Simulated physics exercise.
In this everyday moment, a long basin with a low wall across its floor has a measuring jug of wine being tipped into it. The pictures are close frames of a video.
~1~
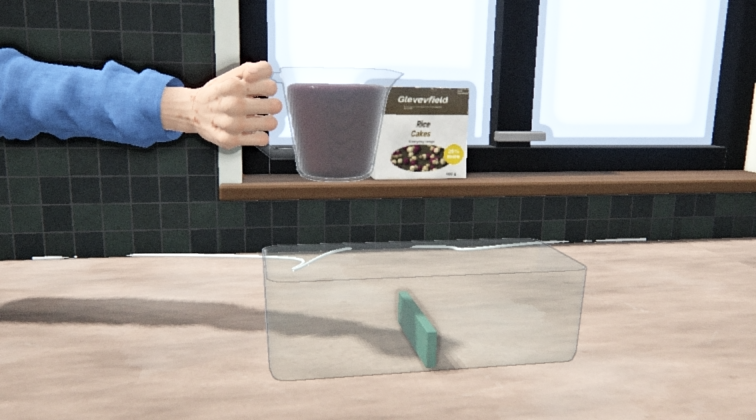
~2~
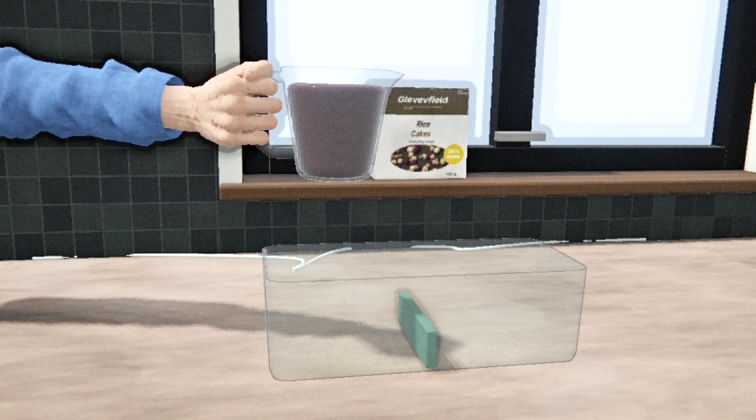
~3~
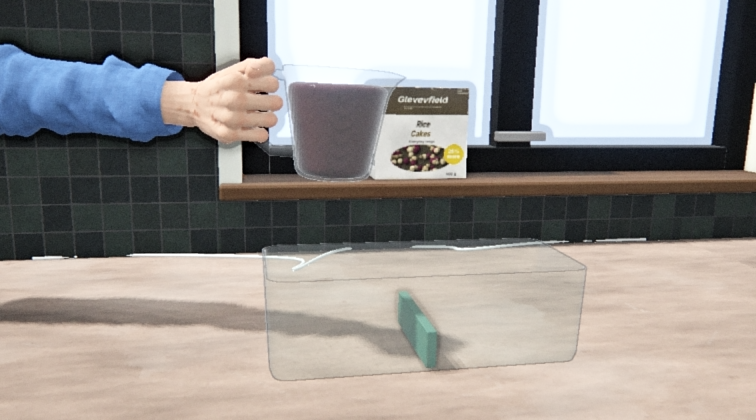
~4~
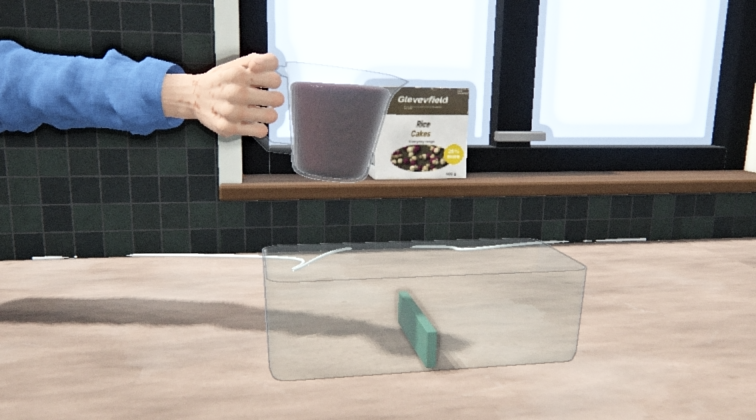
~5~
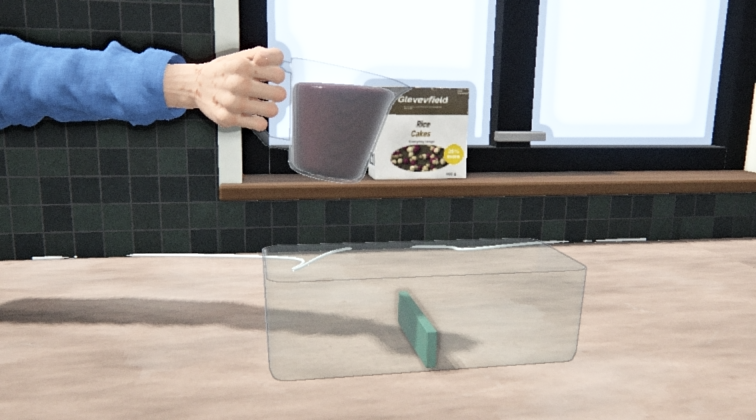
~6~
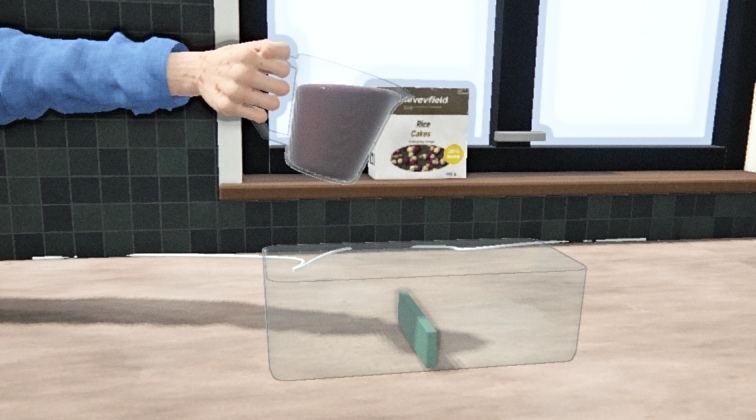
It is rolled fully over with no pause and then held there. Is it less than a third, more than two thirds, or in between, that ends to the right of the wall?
Highest of three bands.
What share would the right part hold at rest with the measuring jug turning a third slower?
I'd say close to 90 per cent.
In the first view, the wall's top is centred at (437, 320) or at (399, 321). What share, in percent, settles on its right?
That'd be about 60 percent for the first and about 85 percent for the other.
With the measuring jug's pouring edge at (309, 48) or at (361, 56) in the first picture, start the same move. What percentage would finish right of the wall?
The first gives 5 %, the second 35 %.
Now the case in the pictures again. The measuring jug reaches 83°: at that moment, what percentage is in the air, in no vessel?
It's close to 30 percent.
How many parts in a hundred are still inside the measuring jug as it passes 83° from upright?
I'd put it at some 60 in a hundred.
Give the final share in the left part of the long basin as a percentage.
Estimate: Some 15 per cent.
A moment on, the tilt is 83° and 58 per cent is still to pour, 0 is left of the wall and 14 right of it.
Next, the tilt is 115° and 5 per cent is still to pour, 8 is left of the wall and 75 right of it.
Then the tilt is 117° and 0 per cent is still to pour, 16 is left of the wall and 82 right of it.
Later the tilt is 117° and 0 per cent is still to pour, 17 is left of the wall and 82 right of it.
In the end 17 per cent lies left of the wall, 82 right of it and 2 outside.
